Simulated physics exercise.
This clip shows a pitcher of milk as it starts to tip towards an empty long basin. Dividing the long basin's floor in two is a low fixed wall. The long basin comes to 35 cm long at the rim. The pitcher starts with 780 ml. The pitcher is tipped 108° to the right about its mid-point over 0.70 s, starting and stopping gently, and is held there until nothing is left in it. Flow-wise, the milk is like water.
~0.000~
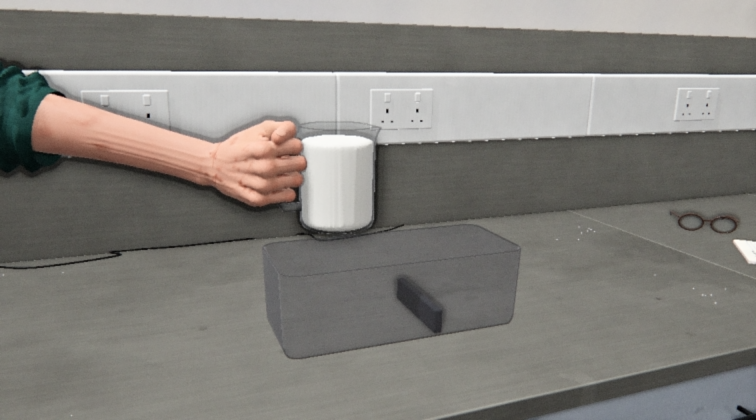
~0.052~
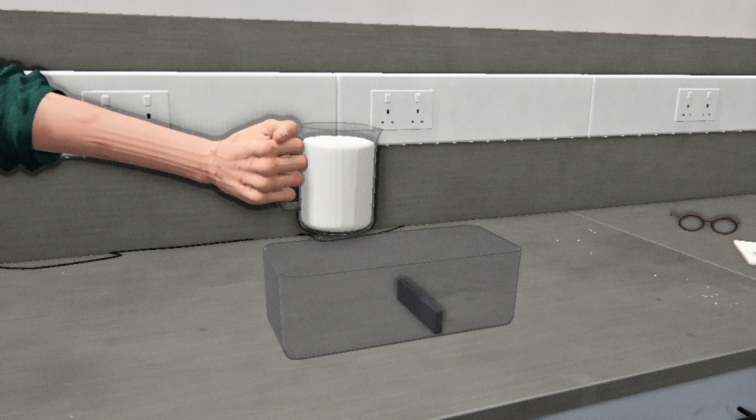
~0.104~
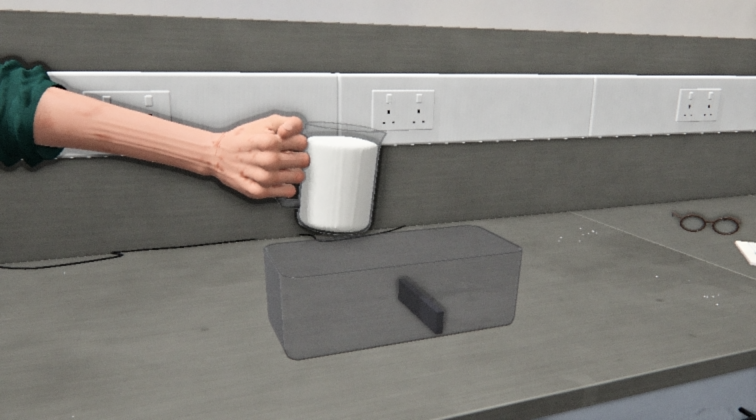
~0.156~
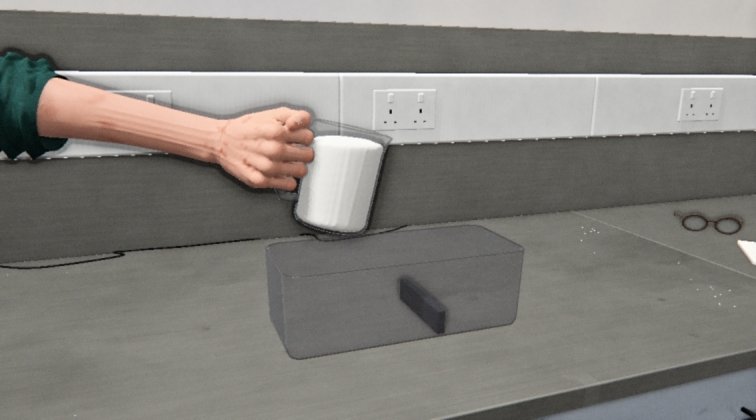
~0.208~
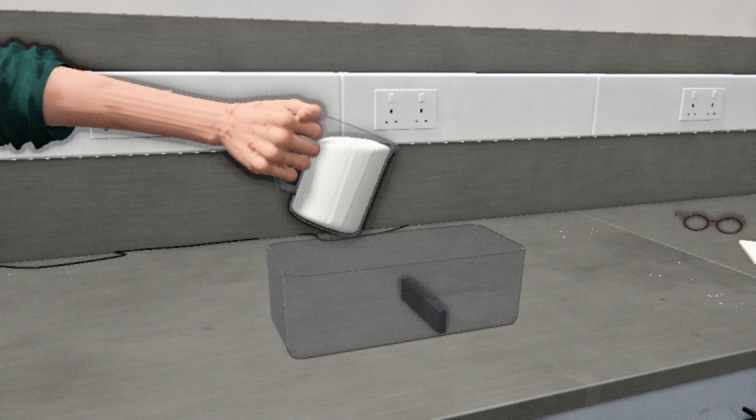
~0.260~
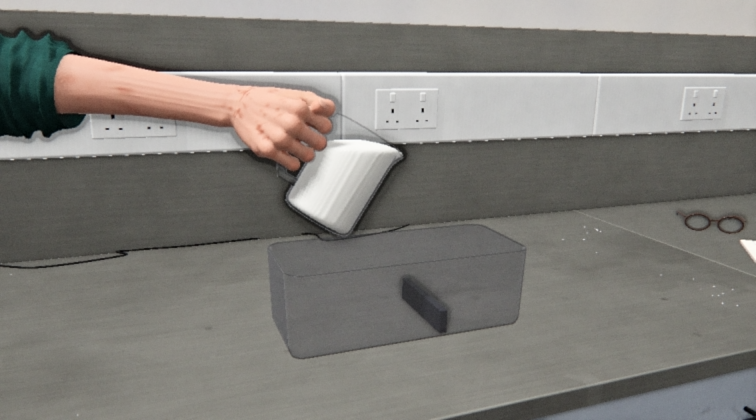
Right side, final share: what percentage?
64 per cent.
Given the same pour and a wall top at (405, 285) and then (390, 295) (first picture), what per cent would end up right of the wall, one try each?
Roughly 90 per cent, then 95 per cent.
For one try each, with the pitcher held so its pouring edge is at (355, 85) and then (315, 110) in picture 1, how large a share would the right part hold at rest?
Respectively 25 and 15 %.
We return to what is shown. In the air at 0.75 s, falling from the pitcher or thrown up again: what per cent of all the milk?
Something like 12 per cent of the total.
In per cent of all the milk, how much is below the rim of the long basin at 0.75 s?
About 68 per cent.
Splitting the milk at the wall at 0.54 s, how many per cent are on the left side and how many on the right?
Roughly 1 sits left and 16 sits right.
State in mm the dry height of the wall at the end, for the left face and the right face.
Left: Roughly 24 mm; right: Roughly 4 mm.
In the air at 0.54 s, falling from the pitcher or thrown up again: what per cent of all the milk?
About 18 per cent.
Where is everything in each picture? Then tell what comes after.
It leans 0°; its right rim is at (380, 126); the milk meets the walls at (301, 142) and (370, 139); the long basin's rim runs from (271, 261) to (498, 237); the wall's top is at (418, 294), in the first picture.
It leans 1°; its right rim is at (382, 128); the milk meets the walls at (302, 142) and (371, 141), in the second picture.
It leans 6°; its right rim is at (386, 132); the milk meets the walls at (306, 141) and (375, 143), in the third picture.
It leans 13°; its right rim is at (392, 137); the milk meets the walls at (310, 145) and (380, 143), in the fourth picture.
It leans 22°; its right rim is at (397, 146); the milk meets the walls at (309, 159) and (388, 146), in the fifth picture.
It leans 33°; its right rim is at (402, 157); the milk meets the walls at (304, 167) and (395, 149), in the sixth picture.
By 0.54 s the tilt is 95° and 65 per cent is still to pour, 1 is left of the wall and 15 right of it.
By 0.75 s the tilt is 108° and 19 per cent is still to pour, 20 is left of the wall and 49 right of it.
By 0.96 s the tilt is 108° and 3 per cent is still to pour, 28 is left of the wall and 66 right of it.
By 1.20 s the tilt is 108° and 0 per cent is still to pour, 33 is left of the wall and 66 right of it.
At rest 36 per cent lies left of the wall, 64 right of it and 1 outside.
